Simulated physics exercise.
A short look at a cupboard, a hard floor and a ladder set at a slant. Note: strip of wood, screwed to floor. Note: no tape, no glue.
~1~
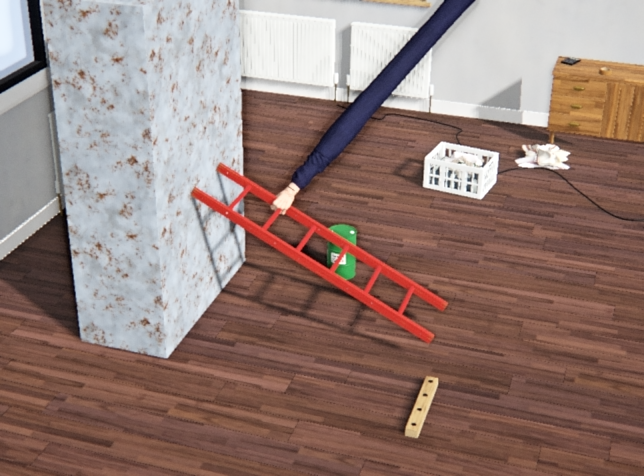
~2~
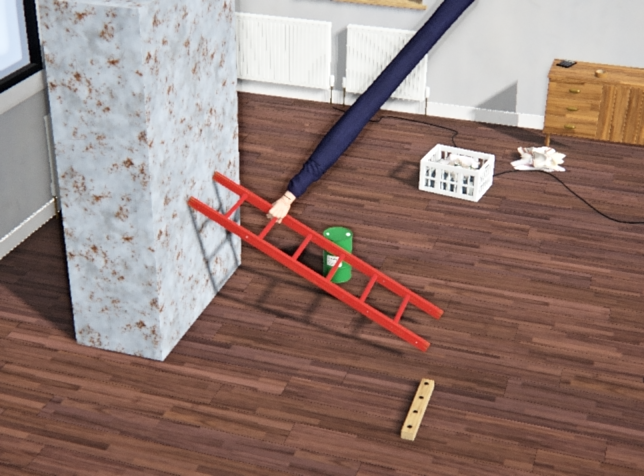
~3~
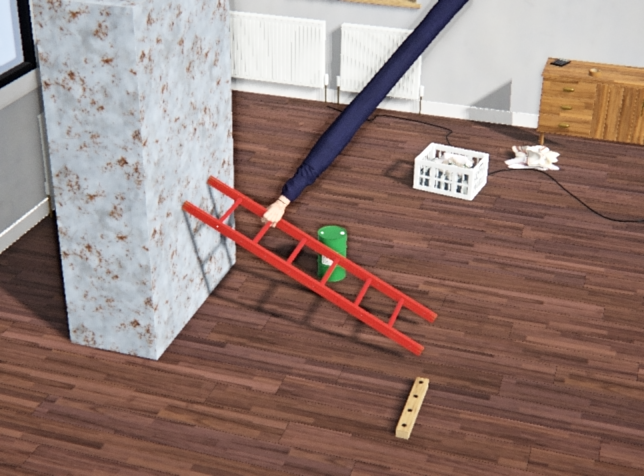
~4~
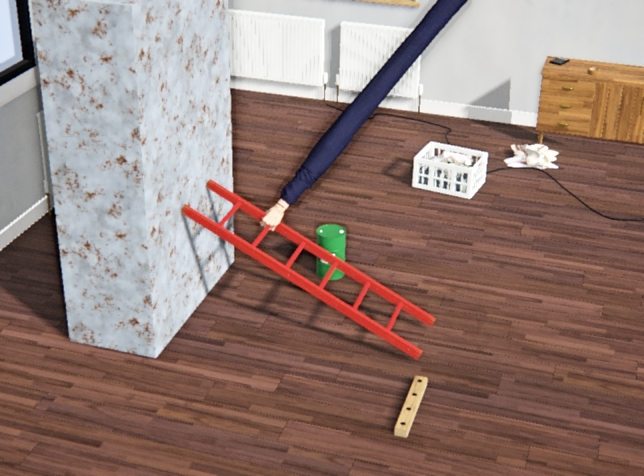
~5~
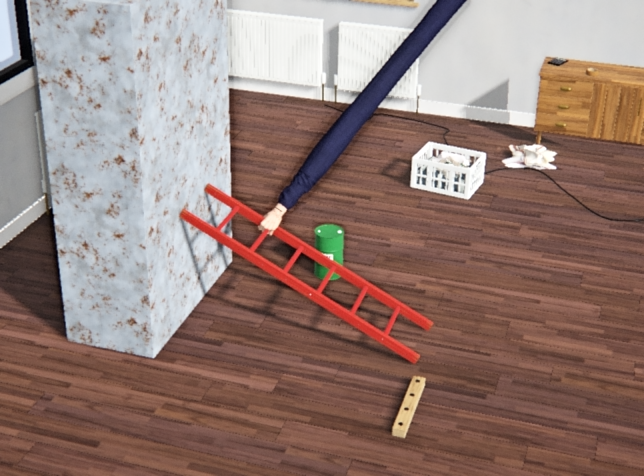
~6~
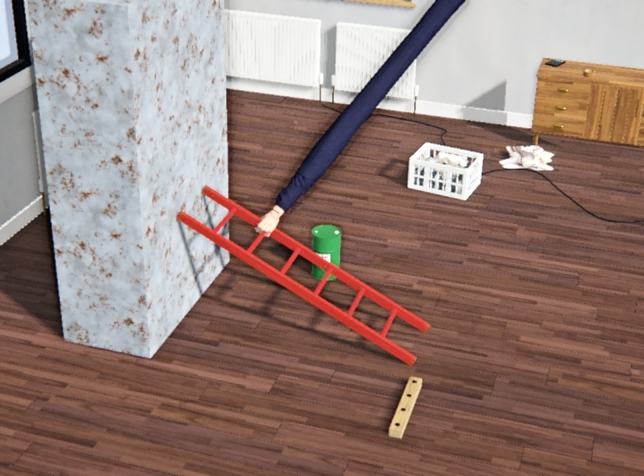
A dark-sleeved arm shifts a slanted red ladder slightly downward beside the speckled pillar.
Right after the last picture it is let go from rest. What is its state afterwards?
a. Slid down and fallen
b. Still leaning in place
a, slid down and fallen.
Then, 0.24 s after the last picture, red ladder tipped 7° from how it was near (311, 287).
Then, 0.34 s after the last picture, red ladder tipped 17° from how it was near (316, 307).
At rest, the red ladder slides out and falls, near (319, 325); the bystanders in place.
